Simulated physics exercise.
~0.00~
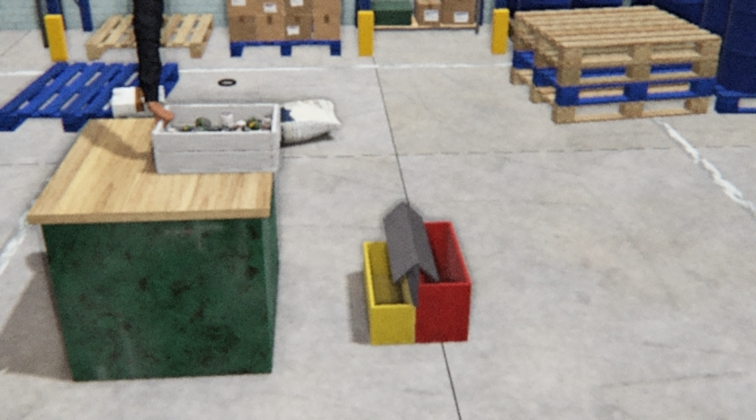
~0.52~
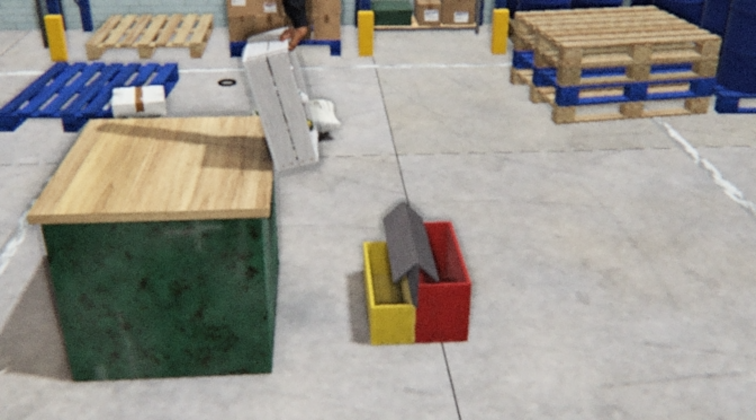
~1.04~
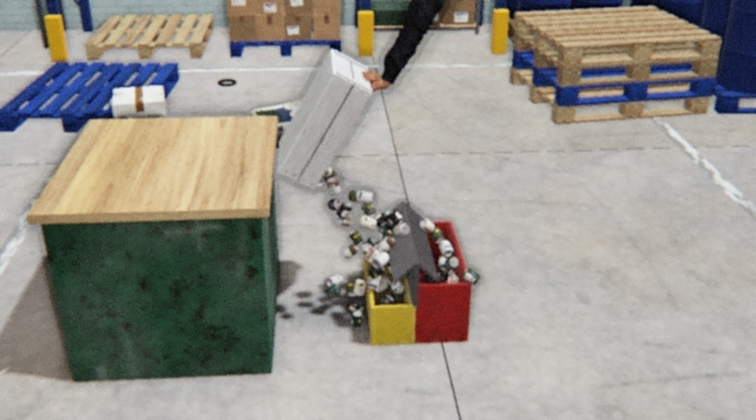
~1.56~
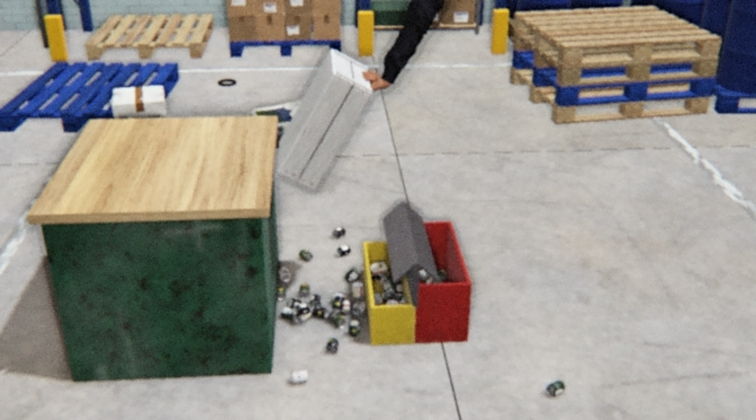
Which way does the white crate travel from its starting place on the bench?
It moves to the right, off the bench and towards the totes.
A white crate full of small cans rests on a wooden bench top with a green base, a person's hand at its edge. The hand lifts the crate off to the right and tips it steeply onto its side. Held by an outstretched arm, it then turns further until its open end points down, and the cans tumble towards a yellow tote and a red tote with a grey roof-shaped splitter between them. Many cans land in the yellow tote, fewer in the red, and many others lie scattered on the floor between the bench and the yellow tote, with one beyond the red tote.
